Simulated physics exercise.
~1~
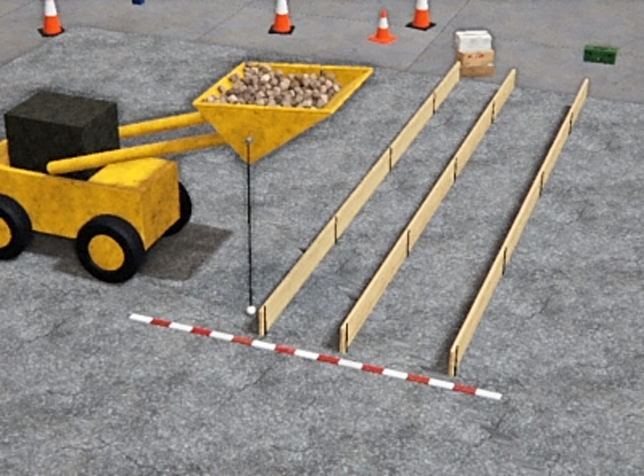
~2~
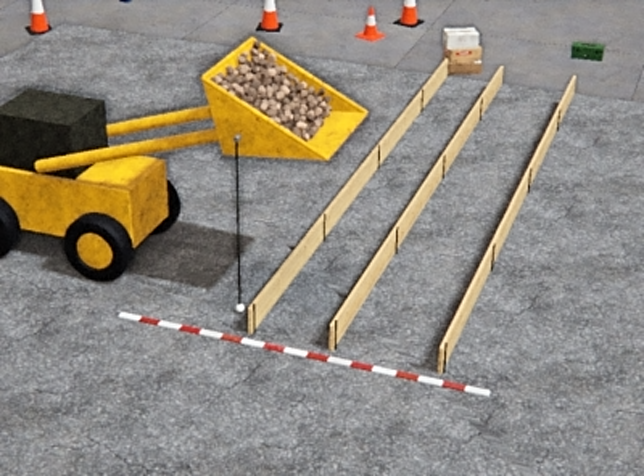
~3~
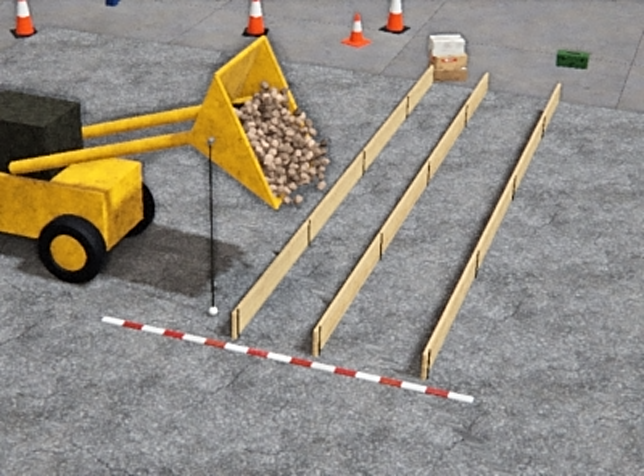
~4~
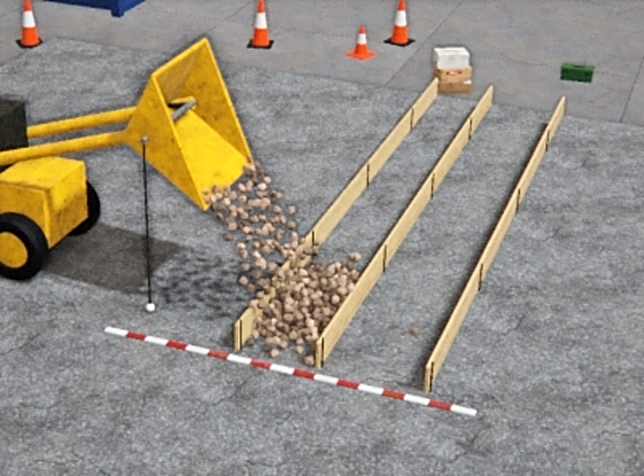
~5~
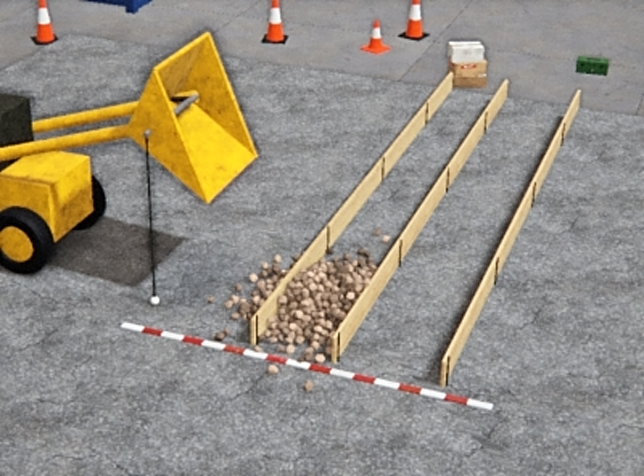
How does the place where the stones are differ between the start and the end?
At the start the stones are up in the loader's raised bucket. At the end they lie on the ground, mostly between the left and middle planks near the striped staff, with some scattered outside.
To begin with, a yellow loader on grey paving holds up a bucket full of brownish stones, to the left of three long wooden planks. The bucket tips forward to the right, and the stones slide toward its lower lip. As it tilts steeply, the loader draws back to the left while the stones pour down around the front end of the leftmost plank. The emptied bucket then stays tipped. Most of the stones end up heaped between the left and middle planks, with a smaller share scattered outside, some near the red and white striped staff.
